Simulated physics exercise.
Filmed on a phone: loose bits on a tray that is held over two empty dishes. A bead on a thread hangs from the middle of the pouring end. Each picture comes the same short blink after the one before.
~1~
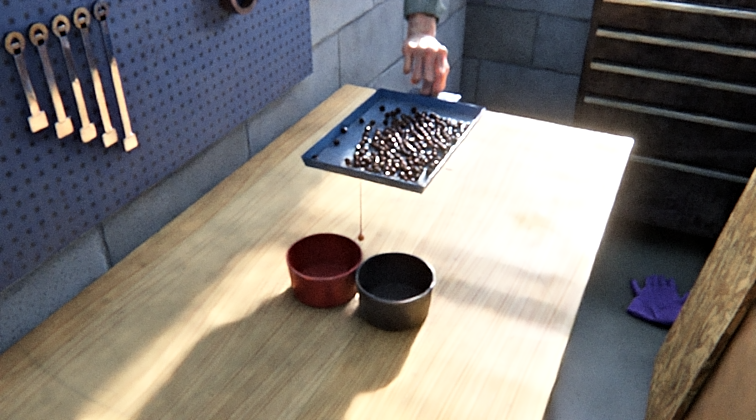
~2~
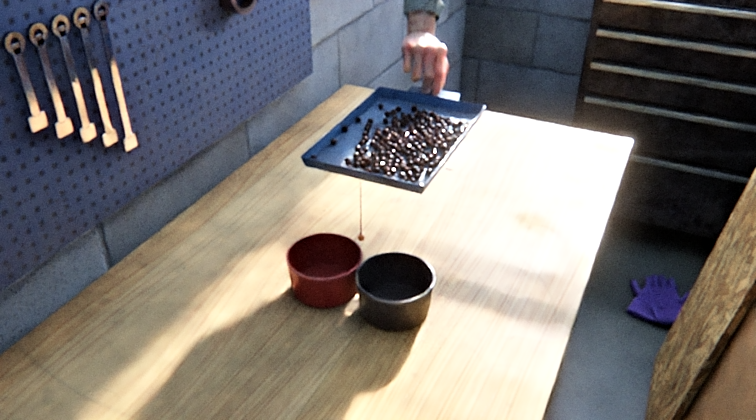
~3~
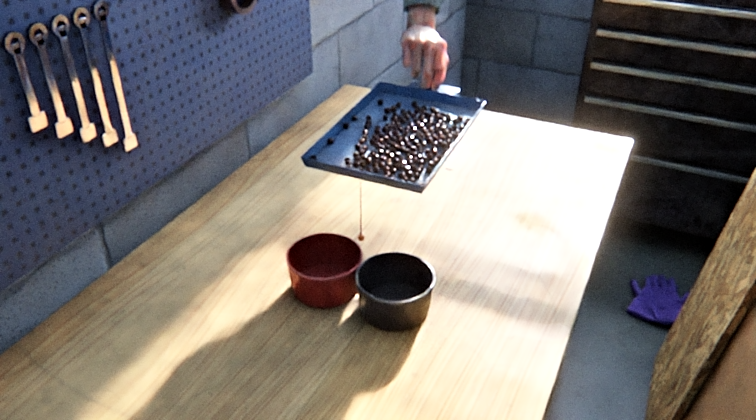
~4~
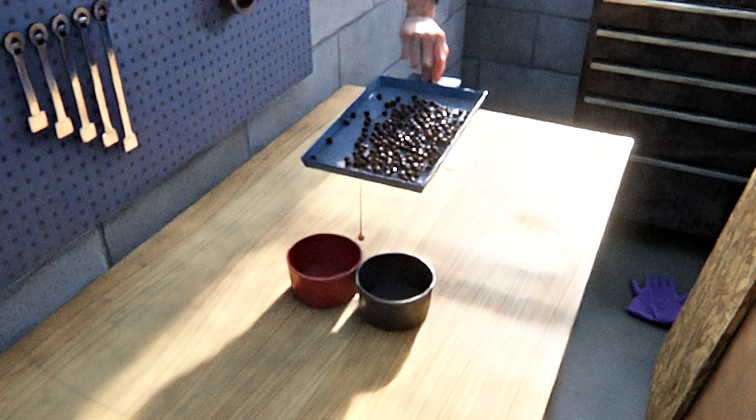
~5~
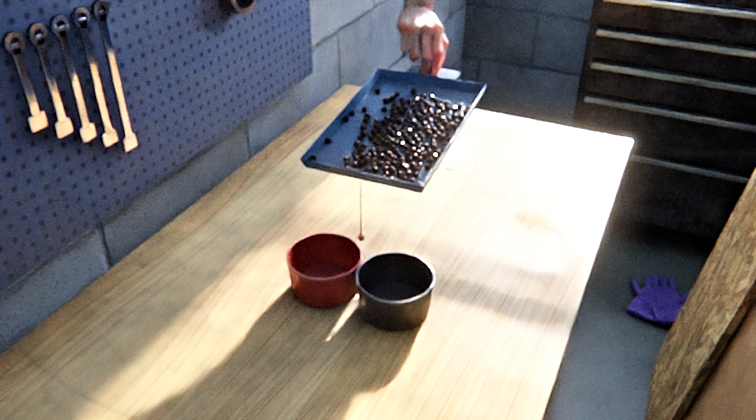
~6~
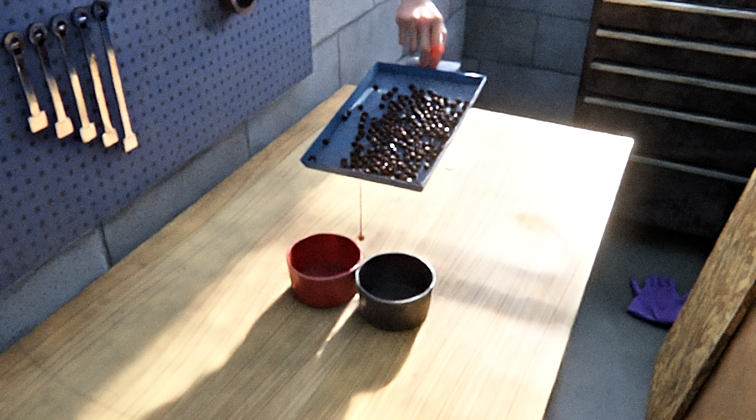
We see a hand holding a blue tray of small dark balls above a red dish and a black dish on a wooden table; the tray gradually tilts slightly, its front left corner lowest, and the balls shift a little.
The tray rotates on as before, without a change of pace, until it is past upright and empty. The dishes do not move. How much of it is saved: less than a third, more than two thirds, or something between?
Together they catch more than two thirds.
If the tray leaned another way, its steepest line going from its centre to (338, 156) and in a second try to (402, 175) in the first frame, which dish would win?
The first try: Left. The second: The right dish.
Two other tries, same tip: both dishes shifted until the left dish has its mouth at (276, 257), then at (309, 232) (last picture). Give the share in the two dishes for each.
The first gives 70 %, the second 60 %.
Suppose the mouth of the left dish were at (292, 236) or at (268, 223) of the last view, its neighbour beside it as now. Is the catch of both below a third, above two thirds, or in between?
First more than two thirds, then in the middle band.
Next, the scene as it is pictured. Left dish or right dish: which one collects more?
More ends in the left one.
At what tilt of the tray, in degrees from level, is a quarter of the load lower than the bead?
Near 70 degrees.
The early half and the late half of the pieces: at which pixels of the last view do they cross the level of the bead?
First near (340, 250), later near (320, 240).
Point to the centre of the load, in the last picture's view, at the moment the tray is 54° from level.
Around (358, 159).
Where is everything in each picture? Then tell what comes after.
The first frame shows corners of the pouring end (305, 156) and (422, 184), level; middle of the load (407, 146), chocolate balls; left dish (307, 289); right dish (379, 312); bead on its thread (361, 238).
The second frame shows corners of the pouring end (305, 156) and (422, 184), level; middle of the load (407, 145).
The third frame shows corners of the pouring end (305, 156) and (422, 184), tipped barely, lowest at the left corner; middle of the load (406, 143).
The fourth frame shows corners of the pouring end (304, 157) and (421, 183), tipped a little, lowest at the left corner; middle of the load (406, 139).
The fifth frame shows corners of the pouring end (304, 158) and (421, 183), tipped a little, lowest at the left corner; middle of the load (405, 137).
The sixth frame shows corners of the pouring end (304, 159) and (421, 183), tipped a little, lowest at the left corner; middle of the load (404, 135), the larger part on the move; left dish (307, 289); right dish (379, 312).
Just after the last frame, tray tipped steeply; almost all on the tray; just a few in the right dish; just a few in the left dish; just a few outside both; about a tenth in the air.
A moment on, tray tipped right over; about a tenth on the tray; roughly a quarter in the right dish; roughly half in the left dish; about a tenth outside both; about a tenth in the air.
Further on, tray tipped past a quarter turn; roughly a quarter in the right dish; roughly two thirds in the left dish; roughly a quarter outside both.
When it is over, tray tipped past a quarter turn; roughly a quarter in the right dish; roughly two thirds in the left dish; roughly a quarter outside both.
